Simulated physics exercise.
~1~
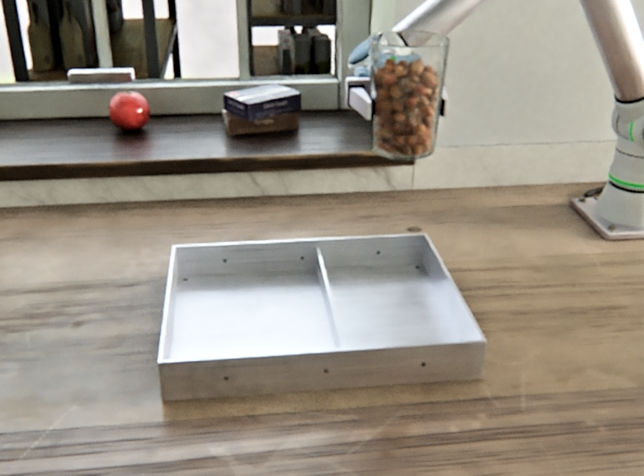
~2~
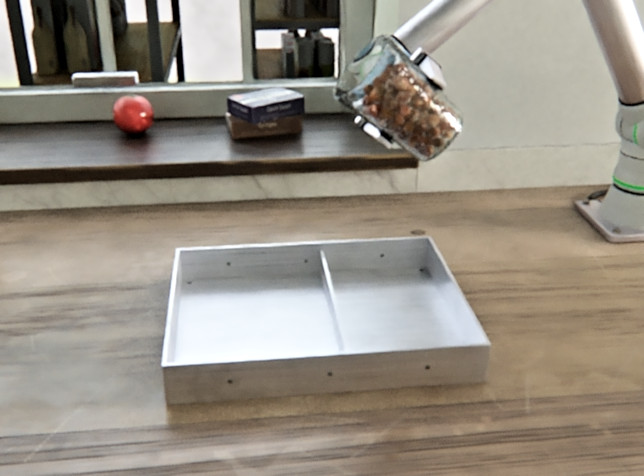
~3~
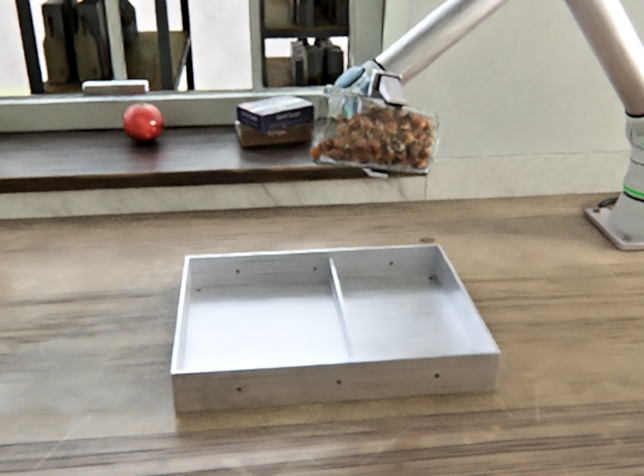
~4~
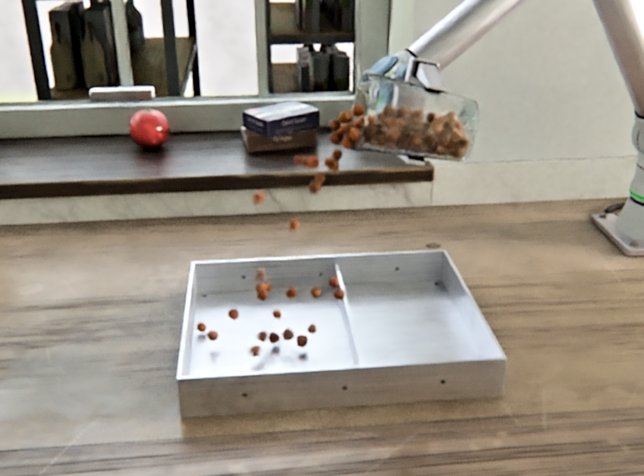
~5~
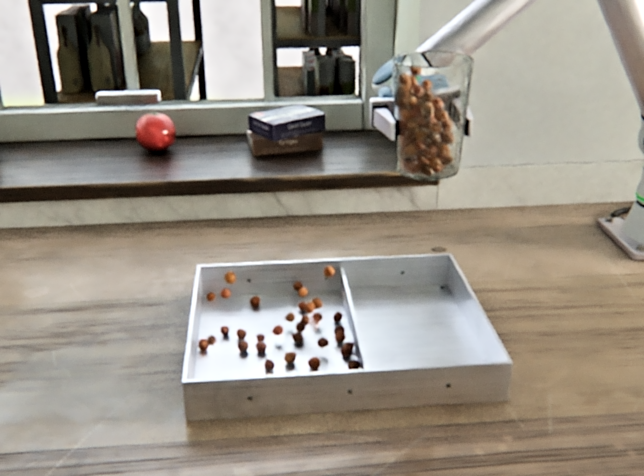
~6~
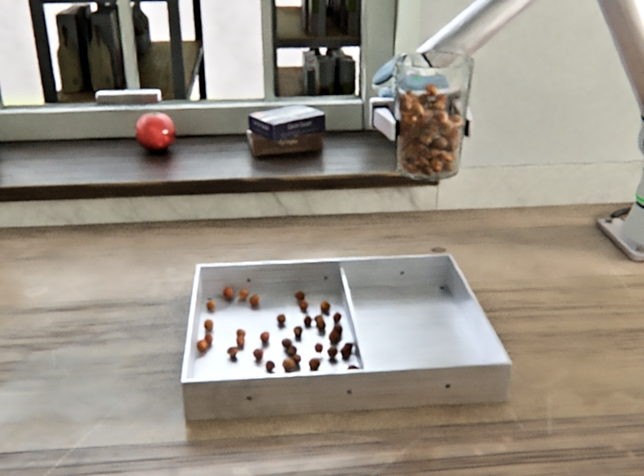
A robot arm tipped a clear container of hazelnuts onto its side above a divided tray, spilling some into the left section, then swung it upright with most still inside, while the scattered nuts settled and the right section stayed empty.
